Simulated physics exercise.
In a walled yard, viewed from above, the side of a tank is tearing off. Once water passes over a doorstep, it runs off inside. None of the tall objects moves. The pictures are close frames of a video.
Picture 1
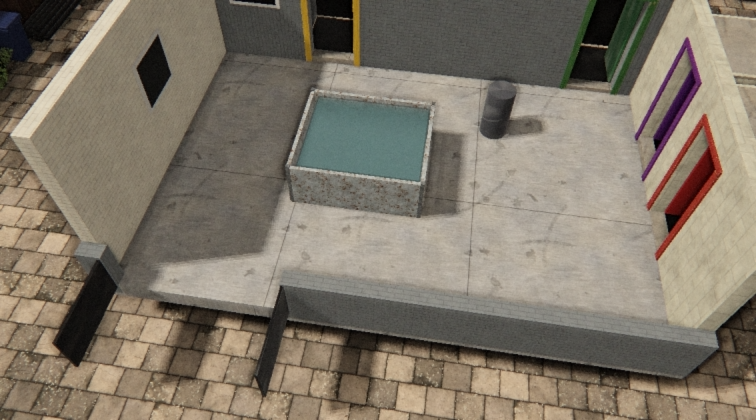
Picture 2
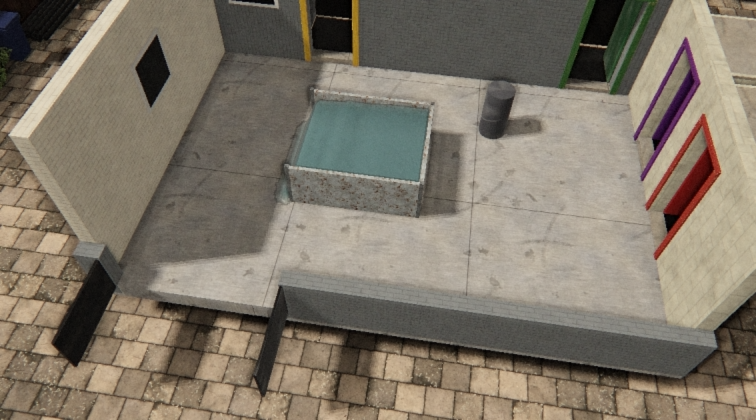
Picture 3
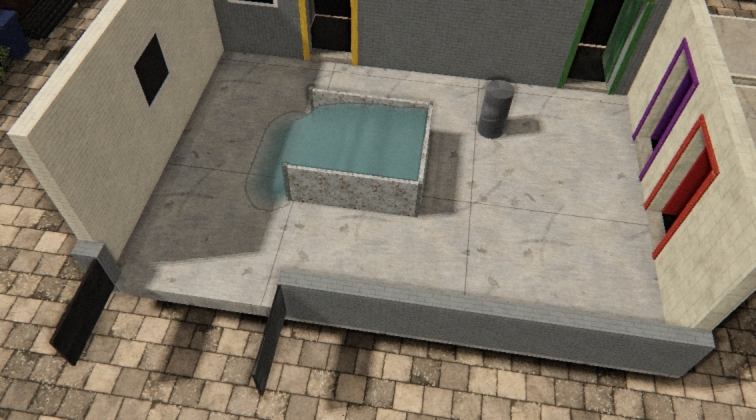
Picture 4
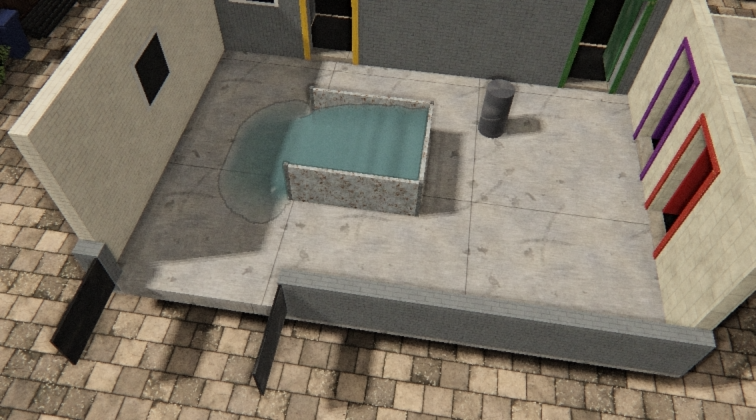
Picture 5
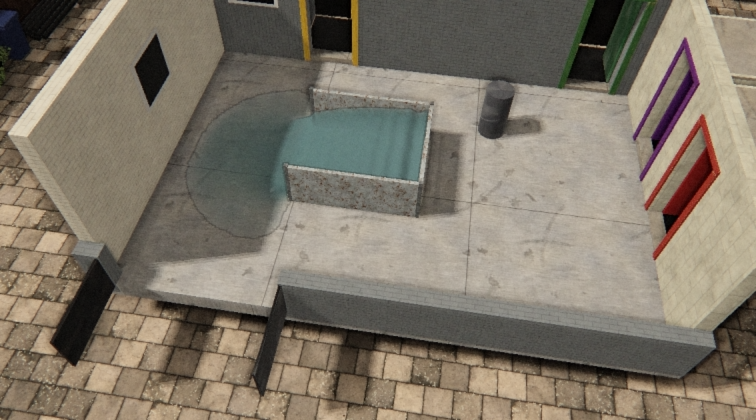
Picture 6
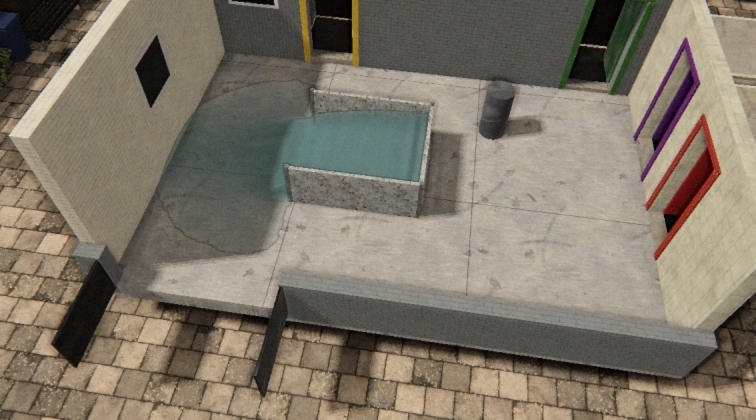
In a walled yard, the left side of a stone water tank opening and water pouring out, spreading leftward across the paving.
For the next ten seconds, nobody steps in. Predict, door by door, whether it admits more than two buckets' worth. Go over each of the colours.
My prediction: The yellow door is going to let through no more than allowed, the purple door is going to let through no more than allowed, the red door is going to let through no more than allowed, the green door is going to let through no more than allowed.
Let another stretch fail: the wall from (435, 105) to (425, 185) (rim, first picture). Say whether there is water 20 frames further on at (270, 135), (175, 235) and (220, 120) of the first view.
Untouched, untouched, untouched.
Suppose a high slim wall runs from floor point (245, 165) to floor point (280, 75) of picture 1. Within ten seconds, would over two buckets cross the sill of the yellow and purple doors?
Lab note: Yellow door crosses the line; purple door doesn't reach it.
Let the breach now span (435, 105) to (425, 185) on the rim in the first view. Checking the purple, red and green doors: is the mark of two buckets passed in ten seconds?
Door by door, the purple door crosses the threshold, then the red door crosses the threshold, then the green door crosses the threshold.
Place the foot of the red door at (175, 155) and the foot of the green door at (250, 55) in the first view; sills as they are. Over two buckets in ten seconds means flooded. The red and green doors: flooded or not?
Well, the red one crosses the threshold, while the green one crosses the threshold.
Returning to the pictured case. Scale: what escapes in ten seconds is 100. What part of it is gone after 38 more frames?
Around 75 percent.
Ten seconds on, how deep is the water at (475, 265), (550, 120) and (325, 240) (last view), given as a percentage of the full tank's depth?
The three come to near 2, 4 and 2 per cent respectively.
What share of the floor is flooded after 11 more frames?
My best guess is some 25 %.
A moment on, water covers 25 % of the floor; the yellow door not reached, the purple door not reached, the red door not reached, the green door not reached.
Next, water covers 25 % of the floor; the yellow door wet at the sill, nothing in, the purple door not reached, the red door not reached, the green door not reached.
Then, water covers 40 % of the floor; the yellow door wet at the sill, nothing in, the purple door not reached, the red door not reached, the green door not reached.
Later, water covers 65 % of the floor; the yellow door wet at the sill, nothing in, the purple door wet at the sill, nothing in, the red door not reached, the green door wet at the sill, nothing in.
In the end, water covers 90 % of the floor; the yellow door wet at the sill, nothing in, the purple door wet at the sill, nothing in, the red door wet at the sill, nothing in, the green door under two buckets in.
